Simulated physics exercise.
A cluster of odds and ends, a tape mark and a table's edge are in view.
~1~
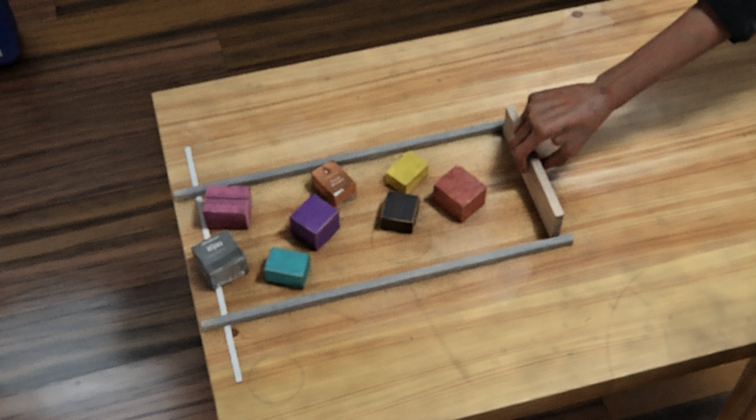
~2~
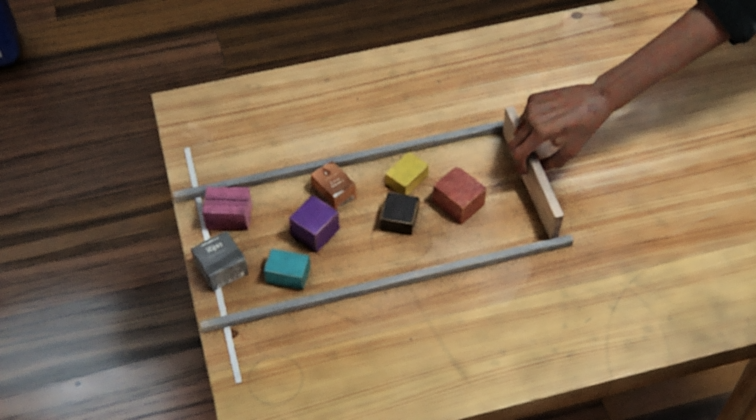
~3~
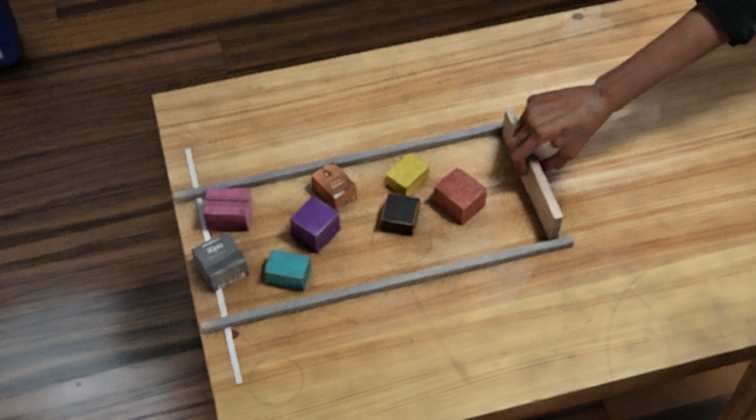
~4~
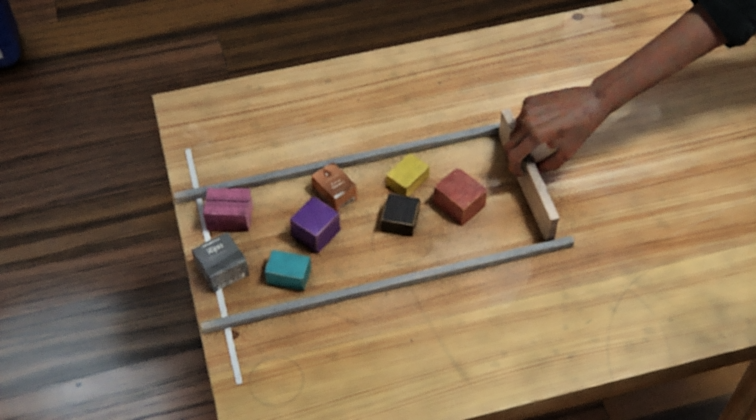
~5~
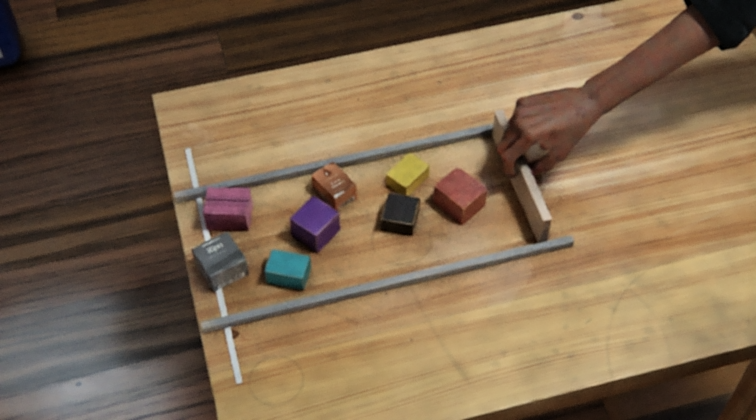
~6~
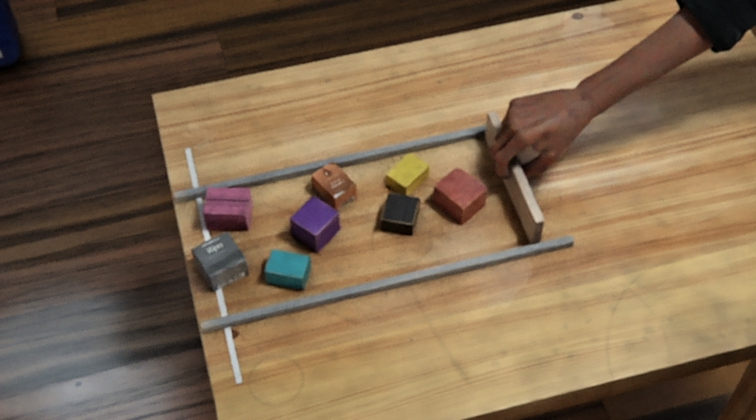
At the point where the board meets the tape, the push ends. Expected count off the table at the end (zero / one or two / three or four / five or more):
Most likely the drop count will come to five or beyond.
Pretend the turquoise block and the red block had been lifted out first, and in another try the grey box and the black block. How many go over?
4, then 3.
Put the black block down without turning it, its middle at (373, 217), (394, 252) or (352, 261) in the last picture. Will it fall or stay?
Black block: Gone; safe; safe.
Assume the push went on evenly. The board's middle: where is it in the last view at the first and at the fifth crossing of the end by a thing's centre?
First around (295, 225), then around (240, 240).
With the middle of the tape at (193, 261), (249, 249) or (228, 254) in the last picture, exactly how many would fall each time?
Try 1: 8; try 2: 3; try 3: 5.
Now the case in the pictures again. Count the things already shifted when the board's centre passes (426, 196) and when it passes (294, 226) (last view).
That gives 3 for the first and 8 for the second.
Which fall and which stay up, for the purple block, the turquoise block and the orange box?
Once everything settles, the purple block has fallen, the turquoise block remains in place and the orange box has fallen.
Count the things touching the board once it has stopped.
At rest, 3 are in contact.
Early on, none off yet; grey box at rest near (220, 262); pink box at rest near (228, 209); turquoise block at rest near (288, 269).
A while later, none off yet; grey box at rest near (220, 262); pink box moving near (221, 204); turquoise block at rest near (286, 272).
Further along, one off so far; grey box in the air near (175, 367); pink box leaning well over near (157, 225); turquoise block travelled about its own width near (249, 286).
Finally, the number that fall off is five or more; lost, black block, orange box, purple block, pink box and grey box.
